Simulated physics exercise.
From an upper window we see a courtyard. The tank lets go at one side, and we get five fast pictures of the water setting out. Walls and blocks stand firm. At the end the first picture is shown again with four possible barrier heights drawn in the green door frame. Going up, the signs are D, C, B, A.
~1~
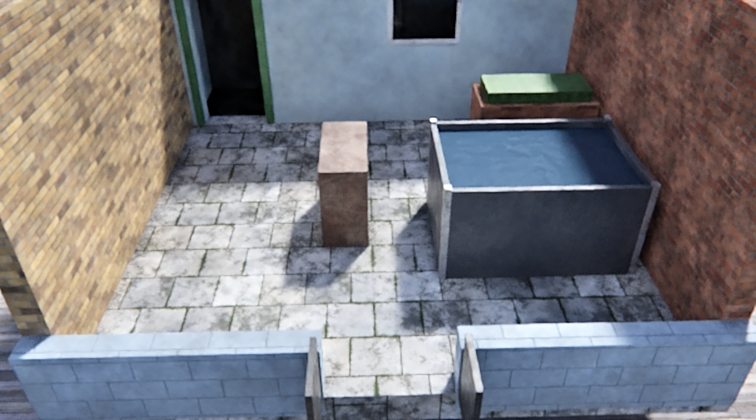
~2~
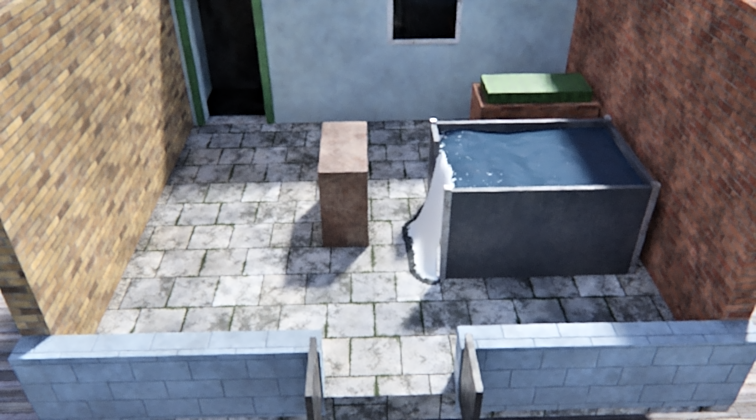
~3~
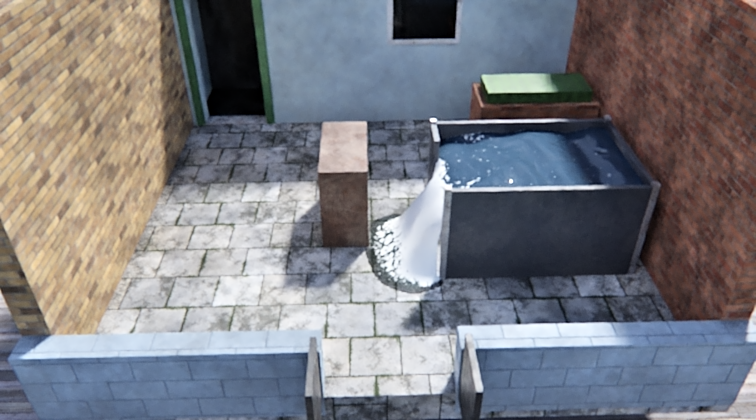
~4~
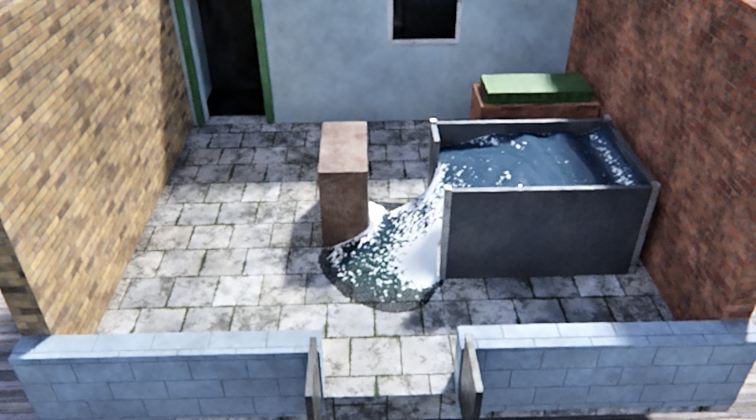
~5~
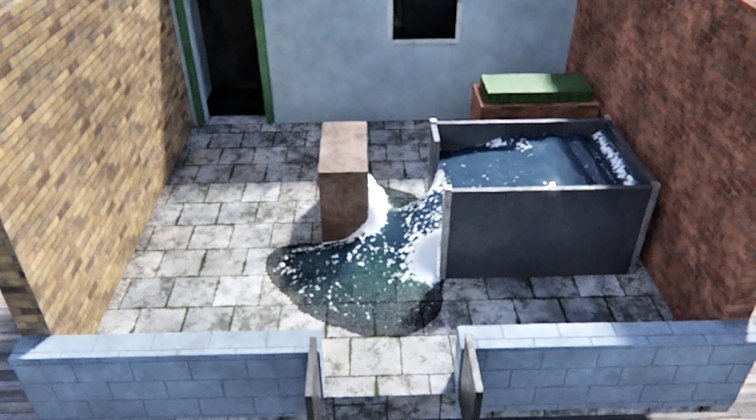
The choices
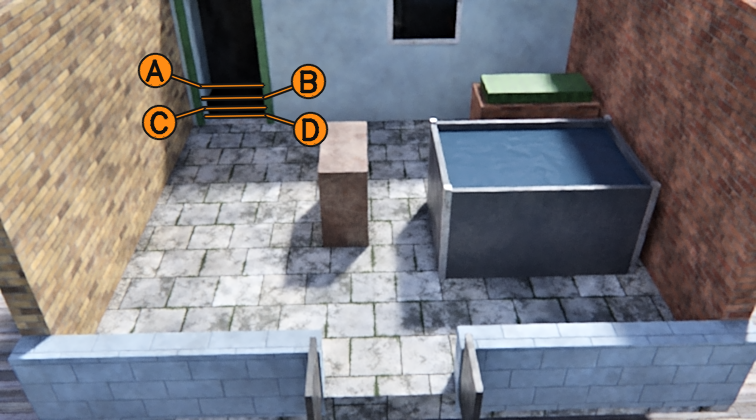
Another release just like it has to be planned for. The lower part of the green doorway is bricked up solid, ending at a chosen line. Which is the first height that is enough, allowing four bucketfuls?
C is the one.
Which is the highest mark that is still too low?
D it is.
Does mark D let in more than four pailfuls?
Yes, that goes wrong.
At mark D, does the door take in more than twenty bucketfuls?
No, less.
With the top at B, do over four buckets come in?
No, that is safe.
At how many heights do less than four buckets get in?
Three.
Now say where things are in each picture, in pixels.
Water in the tank at rest, its middle at (534, 158); foot of the green doorway at (237, 124); open gate at (390, 323), in the first picture.
Front seen at (427, 276), 1 % of the ground wet, in the second picture.
Front seen at (392, 277), 4 % of the ground wet, in the third picture.
Front seen at (328, 264), 6 % of the ground wet, in the fourth picture.
Front seen at (276, 269), 11 % of the ground wet, in the fifth picture.
On the marked copy, A at (231, 85); B at (233, 98); C at (234, 108); D at (235, 115); from the bottom up D, C, B, A.
If A is chosen, nothing gets over.
If B is chosen, nothing gets over.
If C is chosen, a splash gets over, under a bucket.
If D is chosen, about 9 bucketfuls get in.
